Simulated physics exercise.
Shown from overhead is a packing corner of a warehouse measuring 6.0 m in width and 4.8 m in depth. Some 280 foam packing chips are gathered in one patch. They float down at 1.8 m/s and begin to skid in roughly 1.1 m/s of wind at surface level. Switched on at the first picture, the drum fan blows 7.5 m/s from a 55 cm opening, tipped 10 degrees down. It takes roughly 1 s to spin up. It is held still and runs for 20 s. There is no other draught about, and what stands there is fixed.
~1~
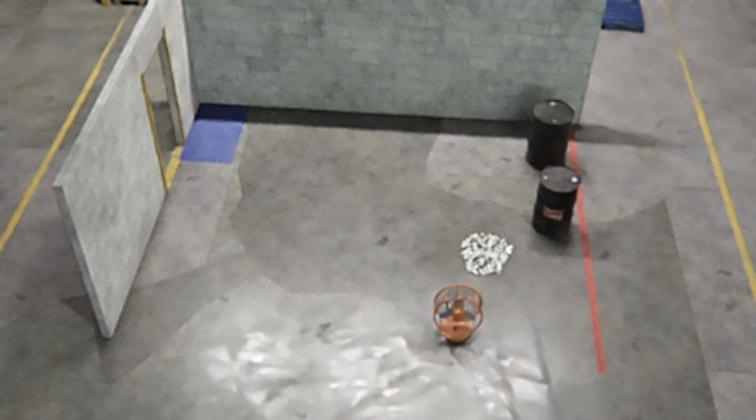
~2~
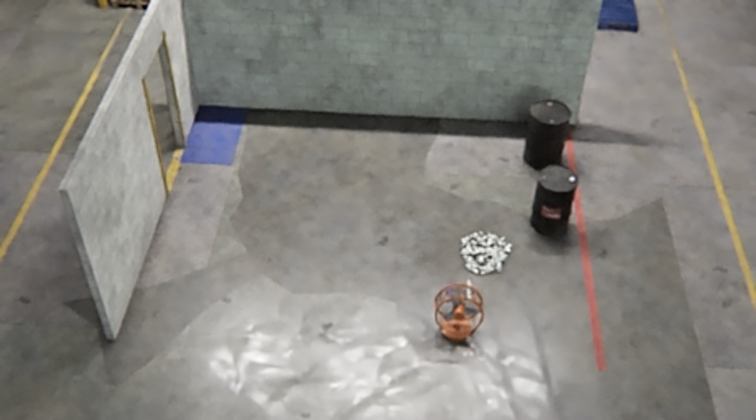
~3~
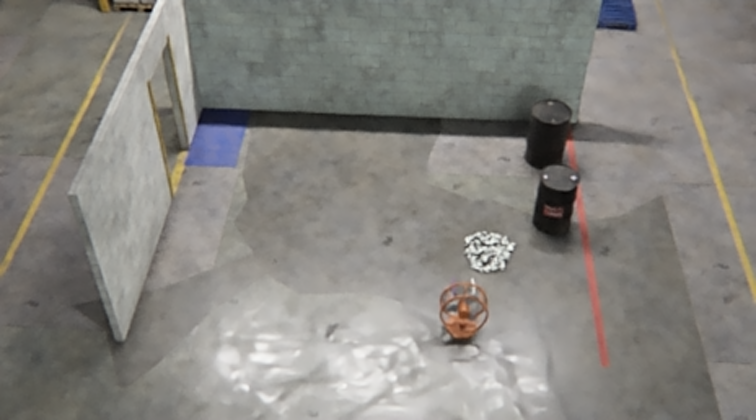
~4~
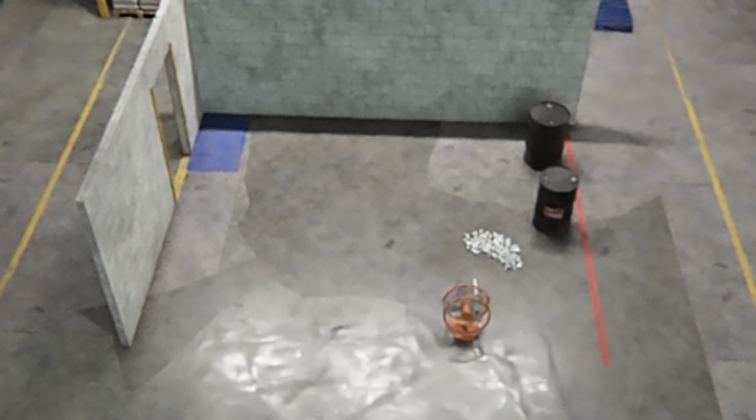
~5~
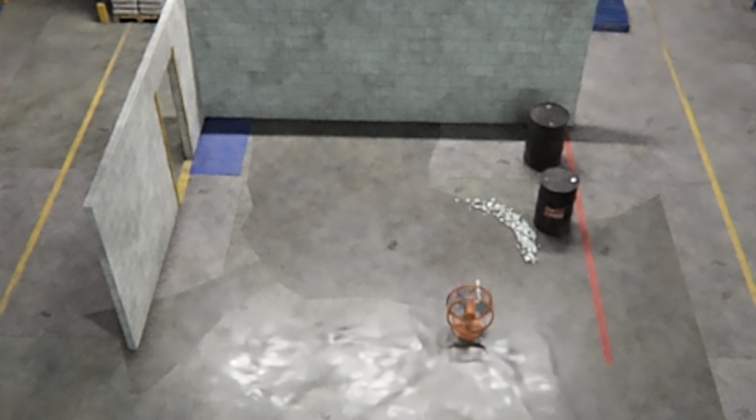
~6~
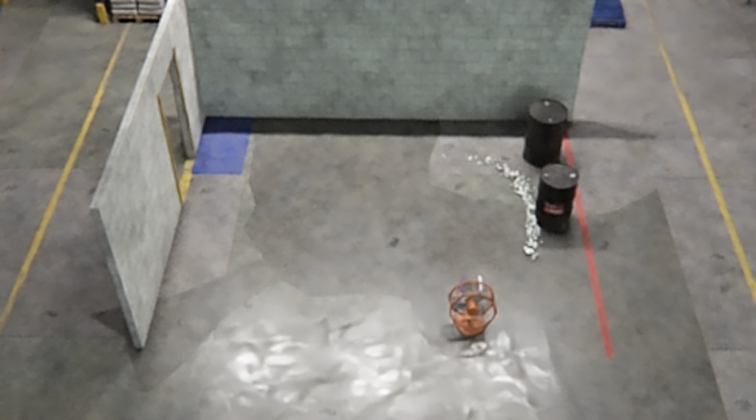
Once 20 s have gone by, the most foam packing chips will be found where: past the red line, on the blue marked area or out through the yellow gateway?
At the red one.
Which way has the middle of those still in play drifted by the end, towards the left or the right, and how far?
It drifted rightward some 1.4 m.
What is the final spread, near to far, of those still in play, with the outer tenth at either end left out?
I'd put it at around 1.6 m.
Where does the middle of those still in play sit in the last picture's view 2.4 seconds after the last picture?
Their middle sits roughly at (540, 173) in the last view.
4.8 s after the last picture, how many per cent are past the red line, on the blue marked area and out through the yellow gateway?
Roughly 30 % red, 0 % blue, 0 % yellow.
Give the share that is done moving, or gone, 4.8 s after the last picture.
30 %.
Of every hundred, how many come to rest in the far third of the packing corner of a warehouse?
Something close to 30 % ends up there.
Then, 2.4 s after the last picture the count stands so, 0 % are on the blue marked area, 0 % out through the yellow gateway and 23 % past the red line; the middle of those still in play is near (540, 173).
Then, 4.8 s after the last picture the count stands so, 0 % are on the blue marked area, 0 % out through the yellow gateway and 31 % past the red line; the middle of those still in play is near (555, 171).
Then, 9.4 s after the last picture the count stands so, 0 % are on the blue marked area, 0 % out through the yellow gateway and 43 % past the red line; the middle of those still in play is near (562, 168).
Then, 18.4 s after the last picture, at the end, 0 % are on the blue marked area, 0 % out through the yellow gateway and 57 % past the red line; the middle of those still in play is near (571, 167).
